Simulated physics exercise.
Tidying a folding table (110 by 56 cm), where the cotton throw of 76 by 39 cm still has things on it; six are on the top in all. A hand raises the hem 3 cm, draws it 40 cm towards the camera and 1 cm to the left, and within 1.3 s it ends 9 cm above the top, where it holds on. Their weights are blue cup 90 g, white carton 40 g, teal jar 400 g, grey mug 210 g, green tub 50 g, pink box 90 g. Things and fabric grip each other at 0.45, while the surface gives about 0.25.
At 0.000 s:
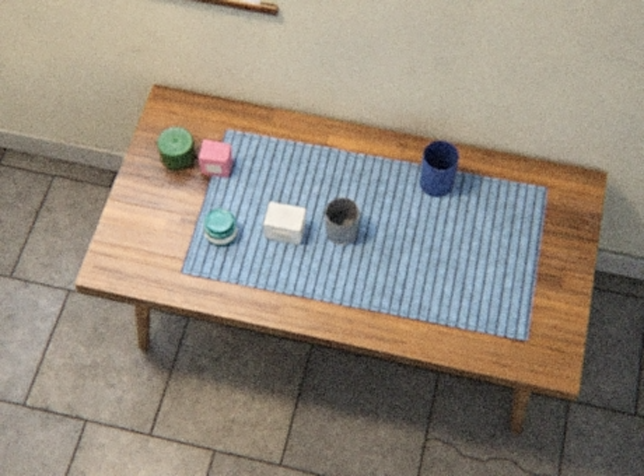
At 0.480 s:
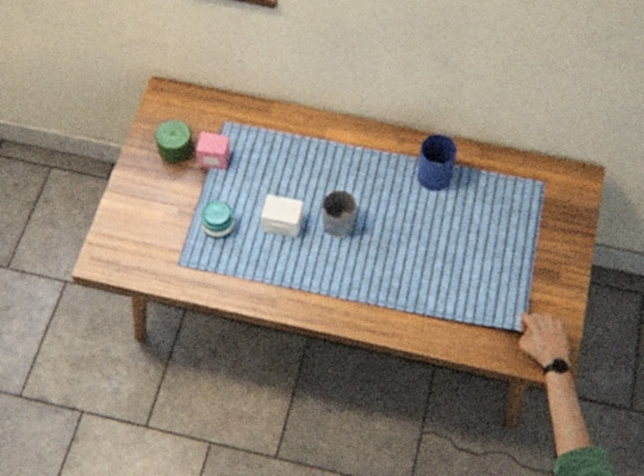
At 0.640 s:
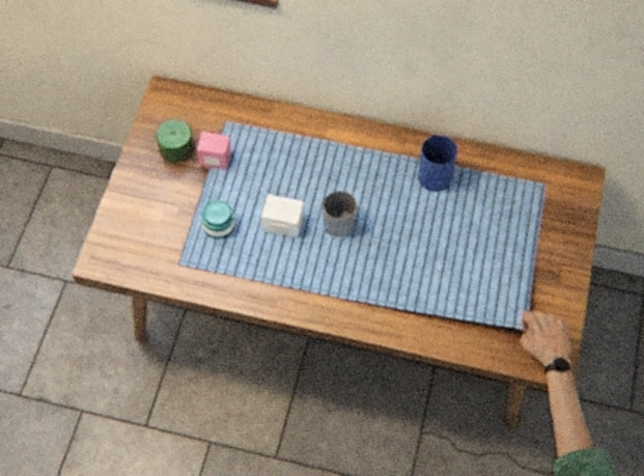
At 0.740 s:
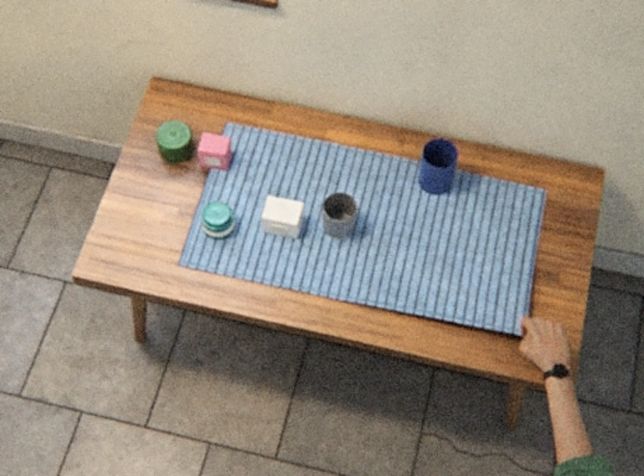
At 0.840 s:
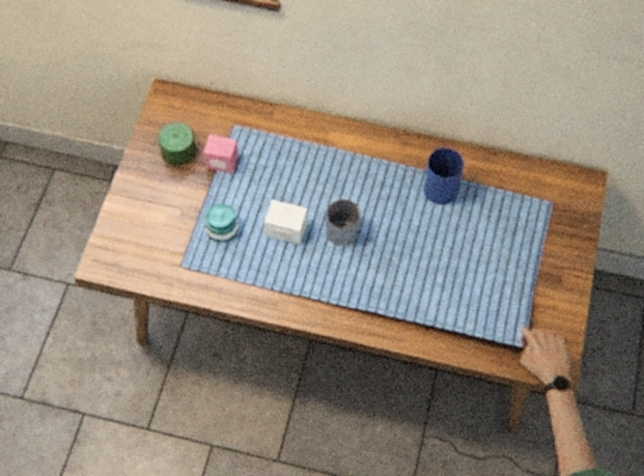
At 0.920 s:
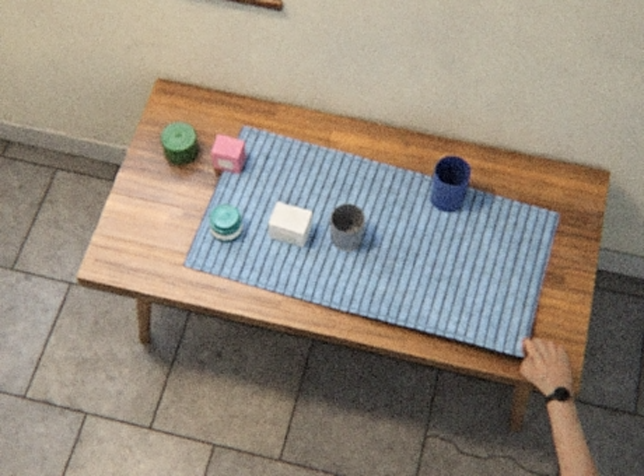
A striped blue cloth lies across a wooden table on grey floor tiles beside a pale wall, seen from above at a slant. On it stand a dark blue cup to the right, a grey mug and white carton near the middle, and a teal jar and pink box to the left, beside a green tub. A hand grips the near right corner and pulls it slightly towards the viewer, the cloth and things on it shifting a little.
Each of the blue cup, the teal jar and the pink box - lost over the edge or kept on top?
The blue cup is on. The teal jar is on. The pink box is on.
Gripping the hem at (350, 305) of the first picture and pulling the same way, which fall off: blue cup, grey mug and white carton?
Note - blue cup: Off the top; grey mug: Off the top; white carton: Off the top.
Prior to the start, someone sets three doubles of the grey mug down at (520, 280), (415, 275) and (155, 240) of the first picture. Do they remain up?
In turn: Goes over, goes over, stays up.
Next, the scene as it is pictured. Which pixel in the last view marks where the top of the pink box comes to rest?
Rest point, last frame: Approx. (313, 194).
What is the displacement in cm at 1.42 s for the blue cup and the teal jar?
The blue cup is about 25 cm off and the teal jar about 8 cm.
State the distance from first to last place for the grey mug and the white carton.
I'd put the grey mug near 25 centimetres and the white carton near 20 centimetres.
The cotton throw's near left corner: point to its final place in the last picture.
That corner comes to rest close to (219, 288) in the last view.
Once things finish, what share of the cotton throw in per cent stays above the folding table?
I'd say close to 55 per cent of it.
At 1.2 s, 95 % of the cotton throw is still over the top; blue cup 15 cm off its start, pink box 8 cm off its start, teal jar 4 cm off its start.
At 1.4 s, 80 % of the cotton throw is still over the top; blue cup 26 cm off its start, pink box 15 cm off its start, teal jar 9 cm off its start.
At 1.7 s, 60 % of the cotton throw is still over the top; blue cup 37 cm off its start at (506, 296), pink box 22 cm off its start at (305, 185), teal jar 14 cm off its start at (270, 251).
At 1.9 s, 55 % of the cotton throw is still over the top; blue cup 40 cm off its start, pink box 25 cm off its start, teal jar 16 cm off its start.
At 3.5 s, 55 % of the cotton throw is still over the top; blue cup 40 cm off its start at (511, 312), pink box 25 cm off its start at (313, 194), teal jar 16 cm off its start at (276, 259), grey mug 27 cm off its start at (385, 317).
